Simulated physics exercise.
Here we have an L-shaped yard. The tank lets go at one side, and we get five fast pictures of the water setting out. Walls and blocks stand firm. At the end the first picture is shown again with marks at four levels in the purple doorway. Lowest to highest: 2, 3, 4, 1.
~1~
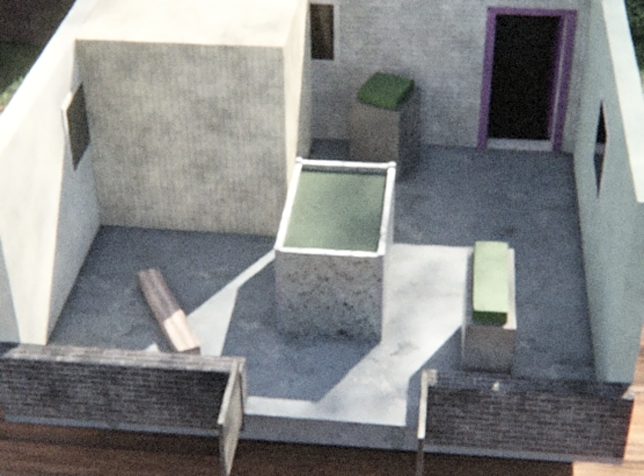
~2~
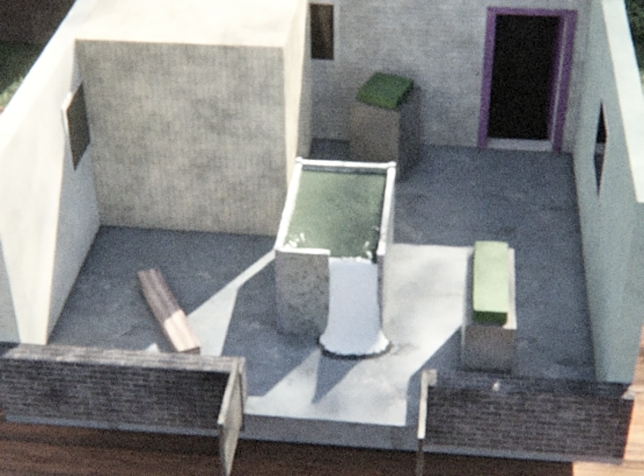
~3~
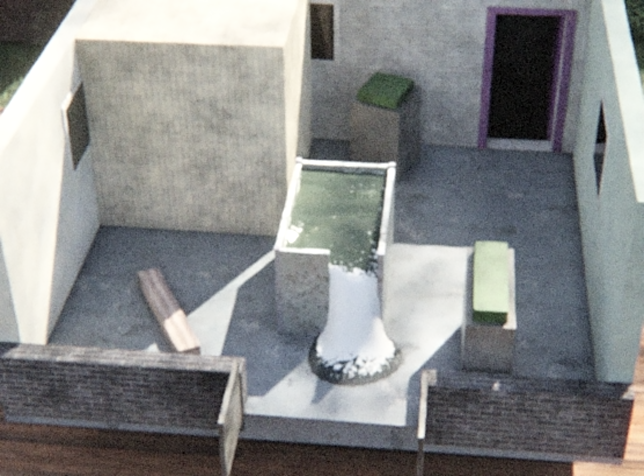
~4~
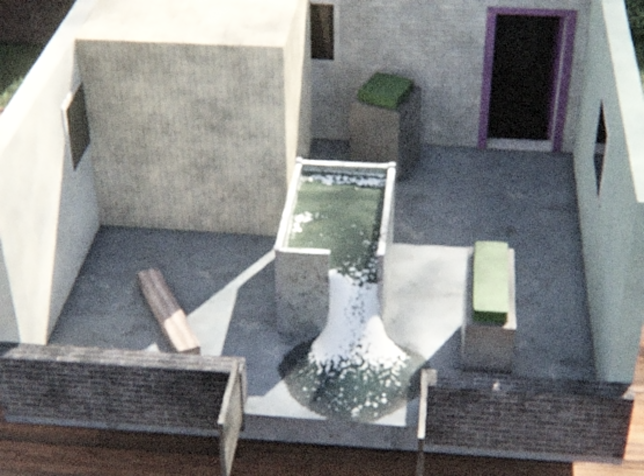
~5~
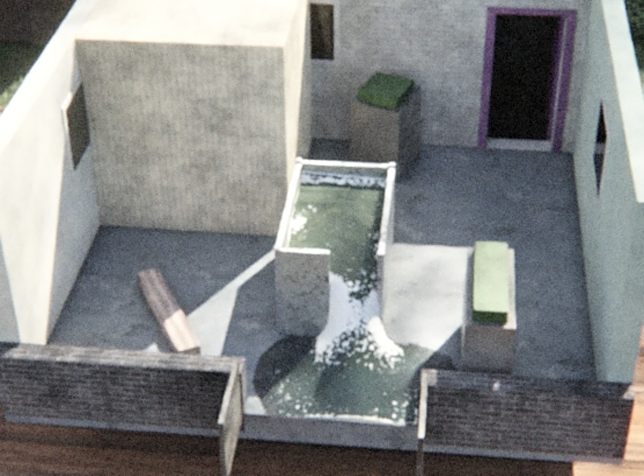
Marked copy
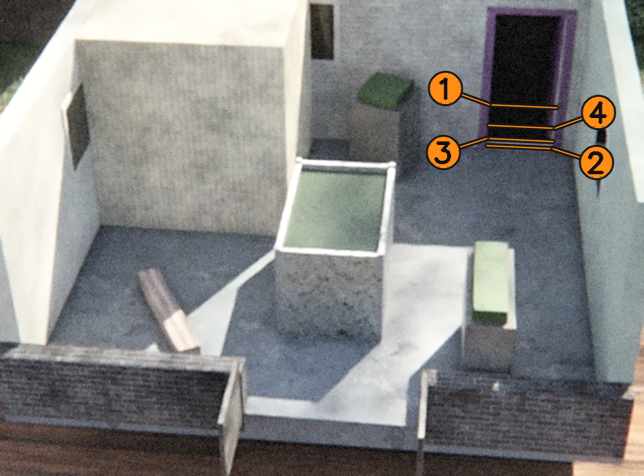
Water sits still in a raised stone tank in the middle of a walled yard with a purple-framed doorway, then pours out through the right side of the tank's front. It splashes white onto the paving and spreads in a widening, foam-flecked pool that reaches the open gate between the low brick walls.
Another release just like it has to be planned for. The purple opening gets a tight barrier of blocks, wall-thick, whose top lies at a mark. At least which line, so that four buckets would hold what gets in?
That is height 2.
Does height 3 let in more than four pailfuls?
No, that is safe.
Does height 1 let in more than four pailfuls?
No, that is safe.
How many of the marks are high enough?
All of them.
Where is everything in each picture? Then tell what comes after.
In the first frame, water in the tank at rest, its middle at (338, 212); foot of the purple doorway at (519, 150); open gate at (333, 359).
In the second frame, 1 % of the ground under water, visible out to (387, 342).
In the third frame, 2 % of the ground under water, visible out to (322, 337).
In the fourth frame, 6 % of the ground under water, visible out to (413, 355).
In the fifth frame, 10 % of the ground under water, visible out to (424, 352).
In orange, 1 at (523, 106); 2 at (519, 147); 3 at (520, 140); 4 at (521, 126); from the bottom up 2, 3, 4, 1.
For height 1, nothing gets over.
For height 2, nothing gets over.
For height 3, nothing gets over.
For height 4, nothing gets over.
